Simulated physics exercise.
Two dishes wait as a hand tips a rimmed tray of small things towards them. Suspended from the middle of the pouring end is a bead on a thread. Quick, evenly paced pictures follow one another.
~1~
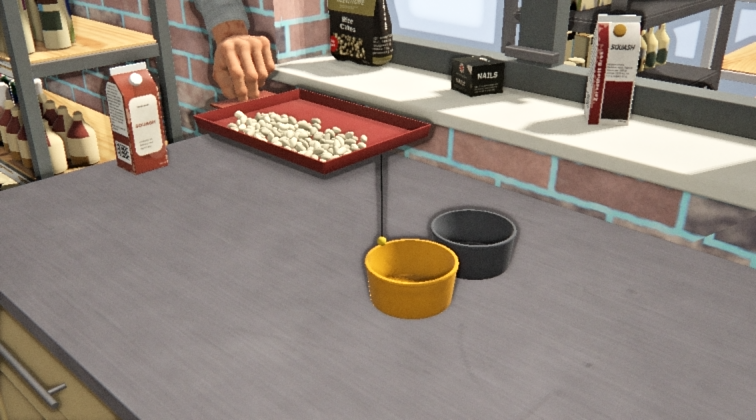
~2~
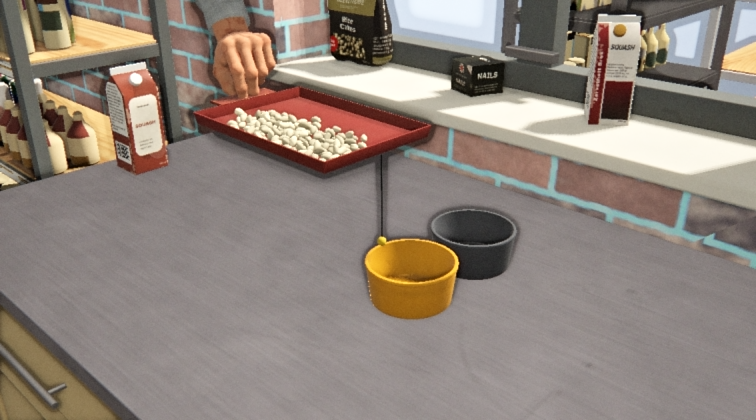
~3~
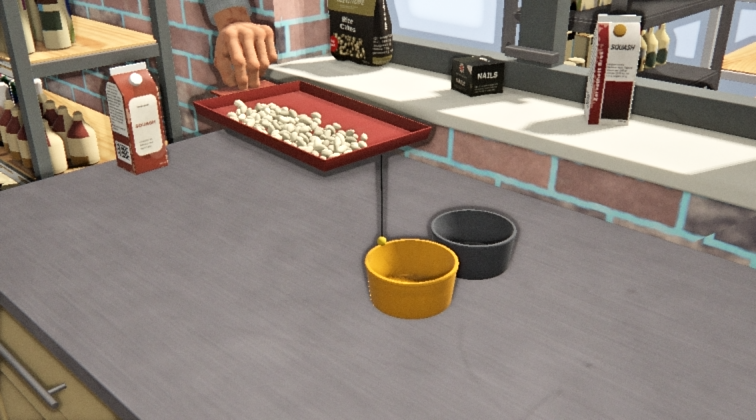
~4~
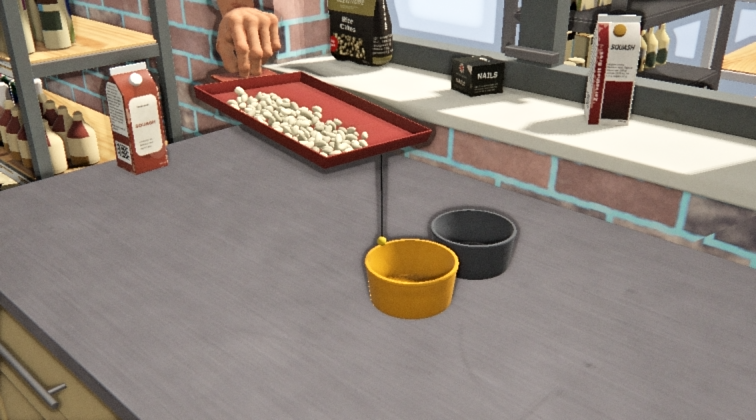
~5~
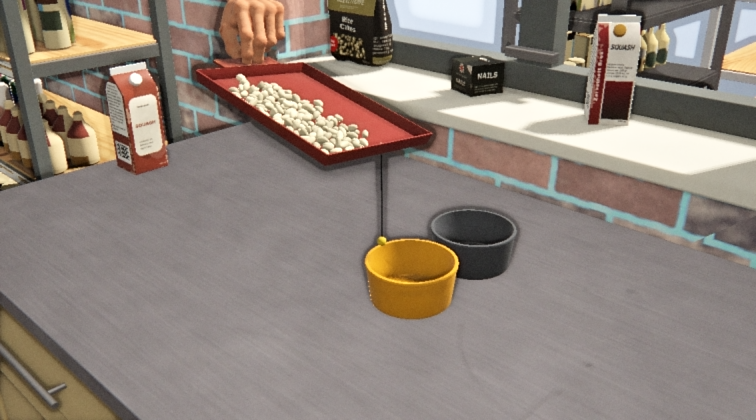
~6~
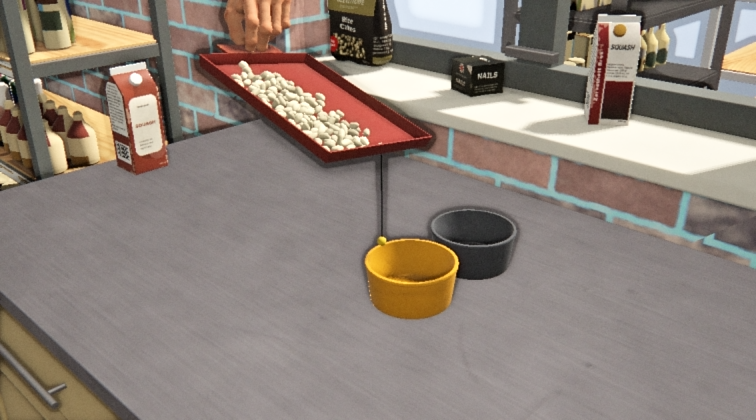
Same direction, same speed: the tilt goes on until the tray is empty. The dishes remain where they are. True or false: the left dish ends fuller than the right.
True.
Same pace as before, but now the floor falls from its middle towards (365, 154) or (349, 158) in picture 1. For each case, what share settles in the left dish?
So it's 40 percent with the first slope and 20 percent with the other.
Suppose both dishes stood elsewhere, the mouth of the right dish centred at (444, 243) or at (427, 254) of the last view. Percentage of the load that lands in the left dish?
Roughly 0% on the first try and 0% on the second.
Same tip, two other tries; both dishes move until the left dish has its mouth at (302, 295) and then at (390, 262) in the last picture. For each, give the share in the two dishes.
It would be roughly 10 per cent for the first and roughly 70 per cent for the second.
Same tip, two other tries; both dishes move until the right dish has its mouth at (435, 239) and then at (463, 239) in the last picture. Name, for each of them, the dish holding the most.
Try 1 - the dish at right; try 2 - the dish at right.
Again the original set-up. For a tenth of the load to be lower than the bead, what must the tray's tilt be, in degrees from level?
Roughly 80 degrees of turn.
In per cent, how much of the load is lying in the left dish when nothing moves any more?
My estimate is some 50 %.
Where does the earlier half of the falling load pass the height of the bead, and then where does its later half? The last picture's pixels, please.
Near (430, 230) to start, and near (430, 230) afterwards.
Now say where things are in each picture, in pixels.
In the first picture, corners of the pouring end near (324, 161) and (427, 125), level; middle of the load near (293, 135), white beans; left dish near (446, 291); right dish near (506, 254); bead on its thread near (382, 241).
In the second picture, corners of the pouring end near (324, 160) and (428, 125), level; middle of the load near (293, 133).
In the third picture, corners of the pouring end near (325, 159) and (428, 127), tipped barely, lowest at the right corner; middle of the load near (293, 129).
In the fourth picture, corners of the pouring end near (326, 156) and (429, 130), tipped a little, lowest at the right corner; middle of the load near (294, 121).
In the fifth picture, corners of the pouring end near (328, 153) and (429, 133), tipped a little, lowest at the right corner; middle of the load near (296, 114).
In the sixth picture, corners of the pouring end near (330, 151) and (429, 136), tipped clearly, lowest at the right corner; middle of the load near (298, 107); left dish near (446, 291); right dish near (506, 254).
Shortly afterwards, tray tipped steeply; all but a few on the tray; only a few in the air.
Next, tray tipped right over; near two thirds on the tray; a little in the left dish; a little in the right dish; a little outside both; only a few in the air.
Some moments later, tray tipped past a quarter turn; near half in the left dish; near a quarter in the right dish; near a third outside both.
In the end, tray tipped past a quarter turn; near half in the left dish; near a quarter in the right dish; near a third outside both.
